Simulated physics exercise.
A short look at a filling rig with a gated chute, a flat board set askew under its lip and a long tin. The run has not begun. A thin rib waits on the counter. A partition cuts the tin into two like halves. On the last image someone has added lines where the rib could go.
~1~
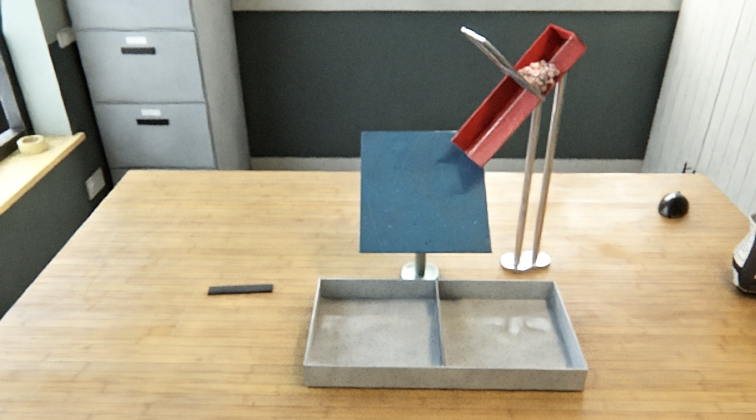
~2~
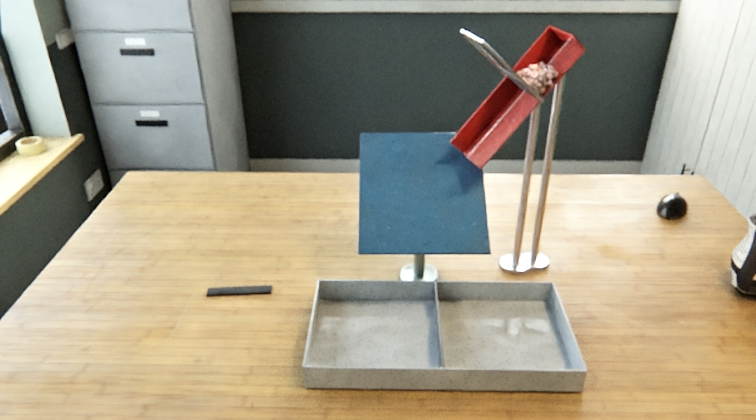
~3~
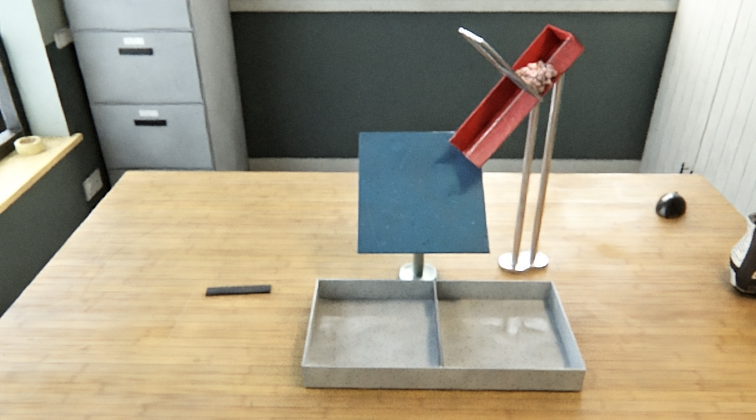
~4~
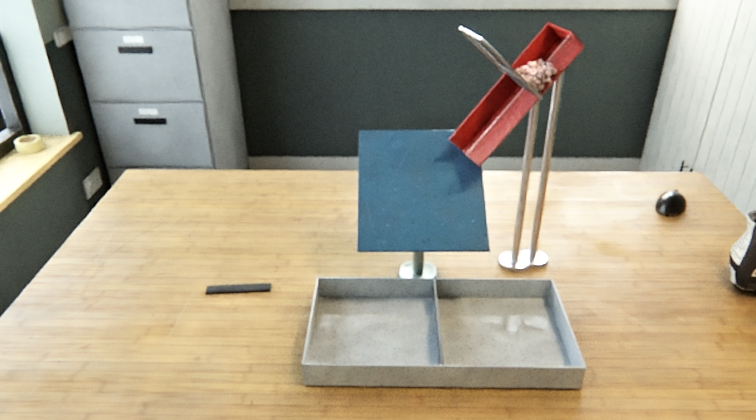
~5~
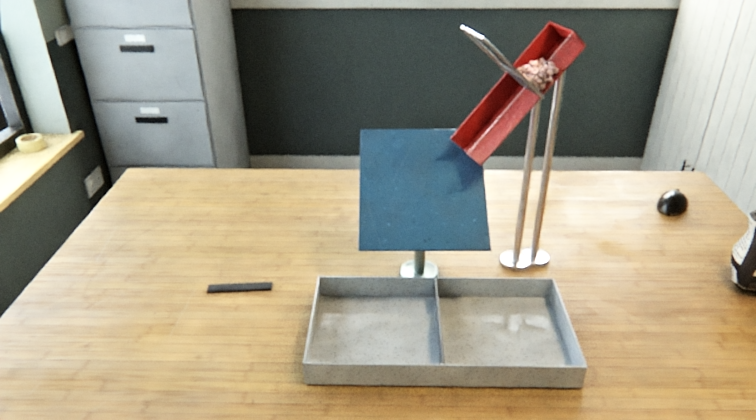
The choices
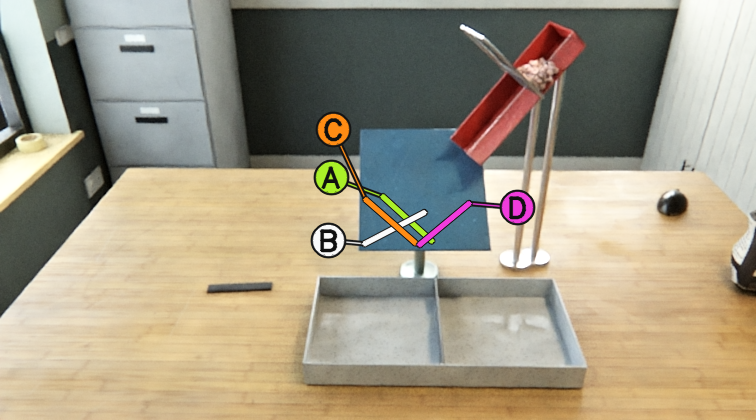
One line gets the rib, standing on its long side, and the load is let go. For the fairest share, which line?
The answer is line C.
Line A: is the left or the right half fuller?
The right half.
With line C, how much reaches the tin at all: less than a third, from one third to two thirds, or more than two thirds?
More than two thirds.
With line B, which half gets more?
The left half.
On the marked copy, line A from (382, 196) to (431, 240); line B from (424, 212) to (364, 243); line C from (365, 199) to (415, 242); line D from (469, 203) to (419, 244).
If A is chosen, of what is caught, about a tenth in the left half, the larger part in the right.
If B is chosen, of what is caught, almost all in the left half, about a tenth in the right.
If C is chosen, of what is caught, roughly half in the left half, roughly half in the right.
If D is chosen, of what is caught, every piece in the left half, not one piece in the right.
